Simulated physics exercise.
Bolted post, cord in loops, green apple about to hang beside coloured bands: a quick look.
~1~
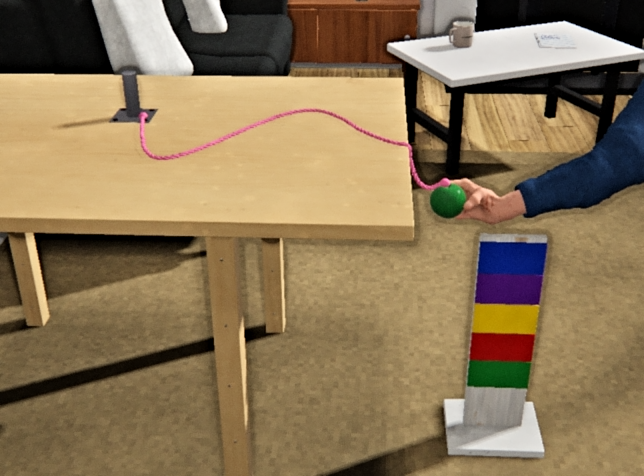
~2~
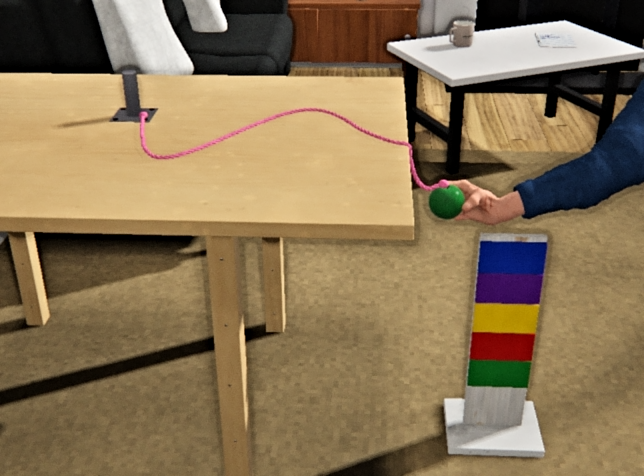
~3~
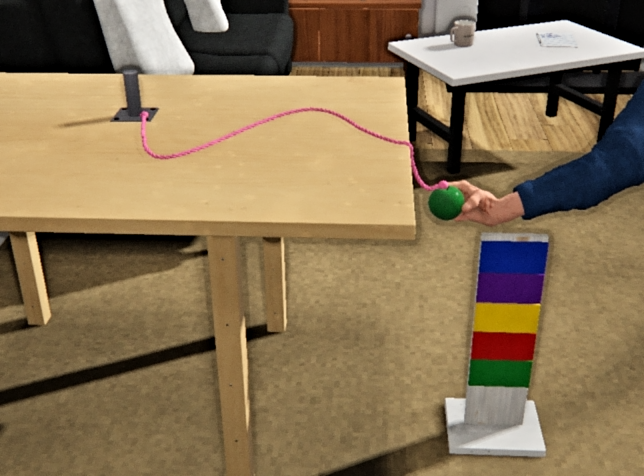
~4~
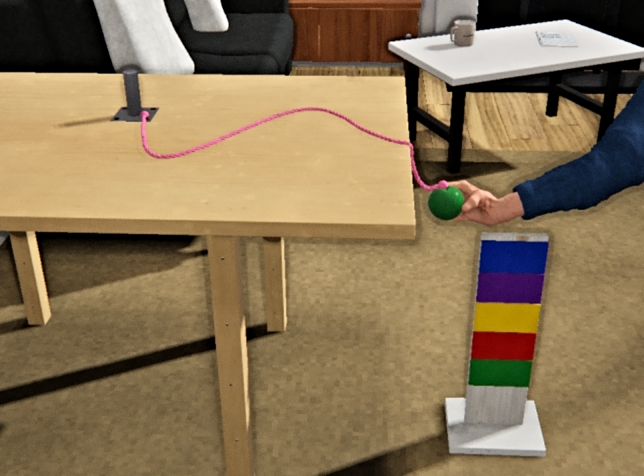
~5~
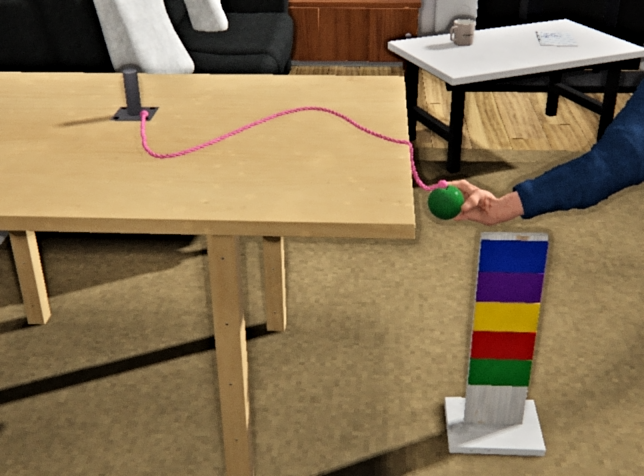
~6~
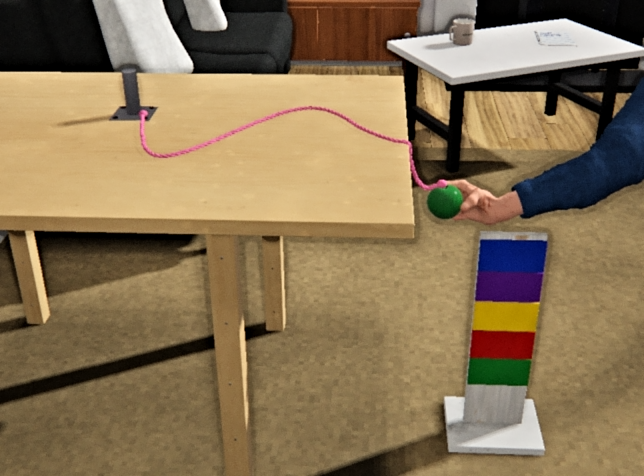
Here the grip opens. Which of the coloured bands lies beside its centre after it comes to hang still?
The green band lies beside it.
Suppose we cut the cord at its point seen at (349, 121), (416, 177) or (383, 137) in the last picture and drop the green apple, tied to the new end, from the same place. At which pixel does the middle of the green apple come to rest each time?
In order, it comes to rest around (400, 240), (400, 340) and (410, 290).
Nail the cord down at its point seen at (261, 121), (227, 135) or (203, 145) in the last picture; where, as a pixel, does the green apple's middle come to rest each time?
It ends up near (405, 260) the first time, (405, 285) the second and (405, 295) the third.
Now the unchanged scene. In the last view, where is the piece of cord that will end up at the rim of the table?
Look close to (284, 113) - that's the one.
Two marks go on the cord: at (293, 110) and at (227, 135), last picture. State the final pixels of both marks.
The first moves to (409, 162), the second to (328, 136).
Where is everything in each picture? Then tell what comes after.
The first frame shows green apple (448, 201); blue (512, 260); purple (509, 291); yellow (505, 320); red (502, 348); green (499, 375).
The second frame shows green apple (446, 202); cord through (142, 133) (182, 155) (248, 128) (320, 110) (376, 136).
The third frame shows green apple (446, 203).
The fourth frame shows green apple (446, 203); cord through (143, 132) (183, 154) (249, 127) (321, 110) (377, 136).
The fifth frame shows green apple (445, 202).
The sixth frame shows green apple (445, 202); cord through (142, 131) (182, 153) (248, 126) (320, 109) (376, 135).
Early on, apple near (396, 357); level with green.
Midway, apple near (399, 369); level with green.
Finally, apple near (396, 369); level with green. The cord holds its middle at green.
